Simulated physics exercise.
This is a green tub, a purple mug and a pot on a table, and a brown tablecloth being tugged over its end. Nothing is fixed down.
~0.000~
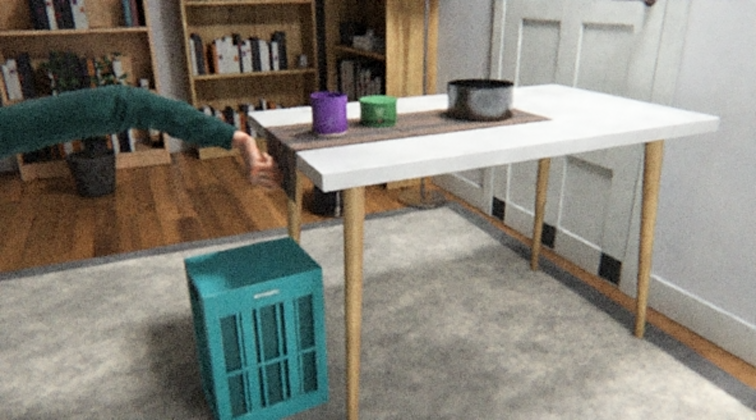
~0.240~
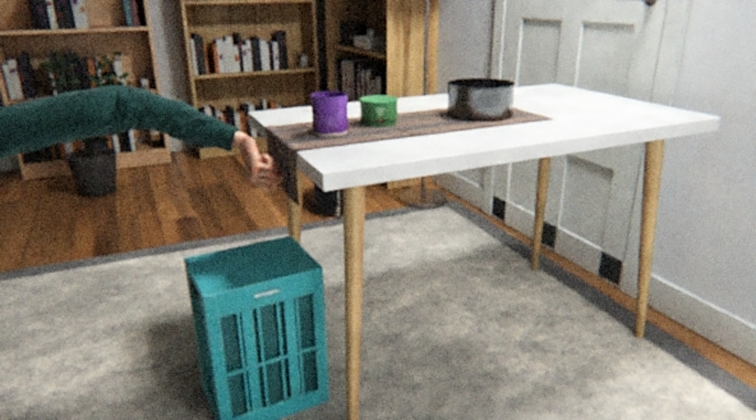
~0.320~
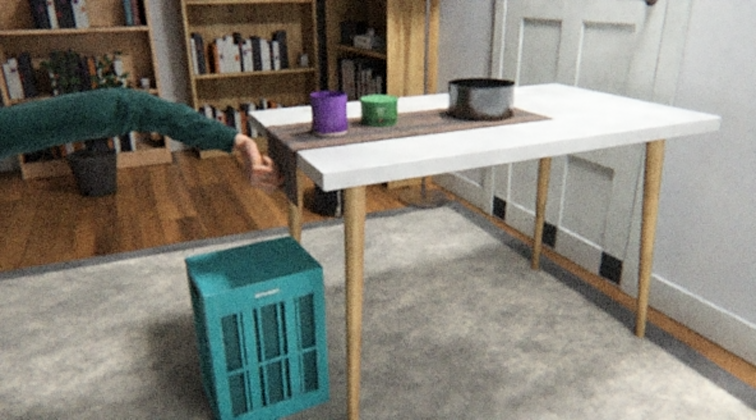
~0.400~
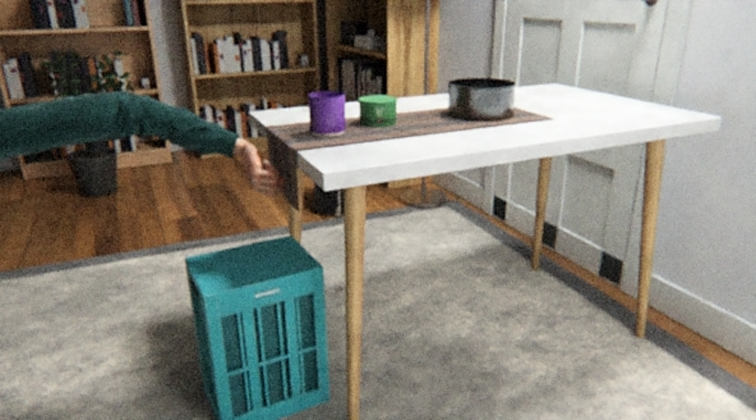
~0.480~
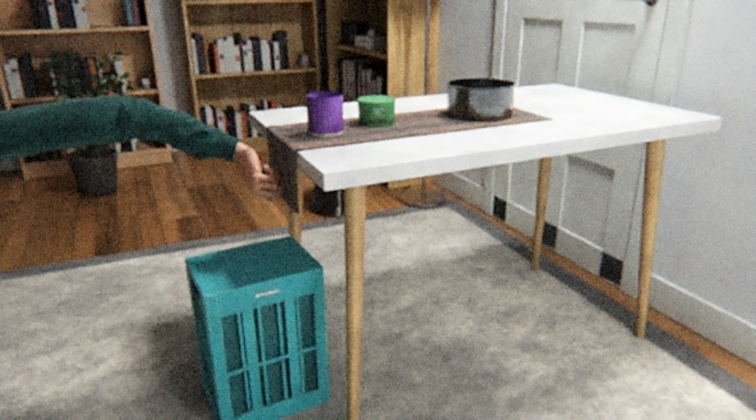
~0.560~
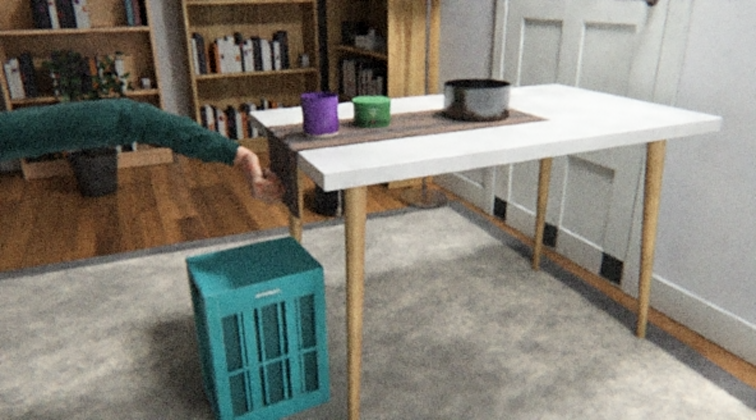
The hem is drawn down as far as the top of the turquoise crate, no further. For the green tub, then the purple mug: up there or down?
The green tub keeps clear of the edge and the purple mug falls off.
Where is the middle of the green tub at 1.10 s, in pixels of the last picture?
At about (343, 115).
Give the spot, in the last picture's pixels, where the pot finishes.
Its middle is at (430, 104).
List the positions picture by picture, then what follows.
The first frame shows tablecloth end (298, 206); green tub (378, 99); purple mug (328, 95); pot (481, 83); top of the crate (236, 277).
The second frame shows tablecloth end (299, 206), far hem (554, 119); purple mug (329, 94); purple mug stands on the cloth.
The third frame shows tablecloth end (299, 208); green tub (379, 98).
The fourth frame shows tablecloth end (299, 211), far hem (555, 119); purple mug (326, 94).
The fifth frame shows tablecloth end (299, 214); green tub (376, 99).
The sixth frame shows tablecloth end (300, 219), far hem (550, 120); green tub (372, 99); purple mug (319, 95); top of the crate (237, 276).
Around 0.76 s, hem going down; tub moved a little; mug moved a little.
Around 1.10 s, hem going down; tub carried along near (343, 115); mug carried along near (285, 115).
Around 1.48 s, hem on the crate; tub carried along near (324, 117); mug over the edge.
Finally, hem on the crate; tub carried along near (317, 117); mug over the edge. The green tub stays on the table and the purple mug goes over the edge.
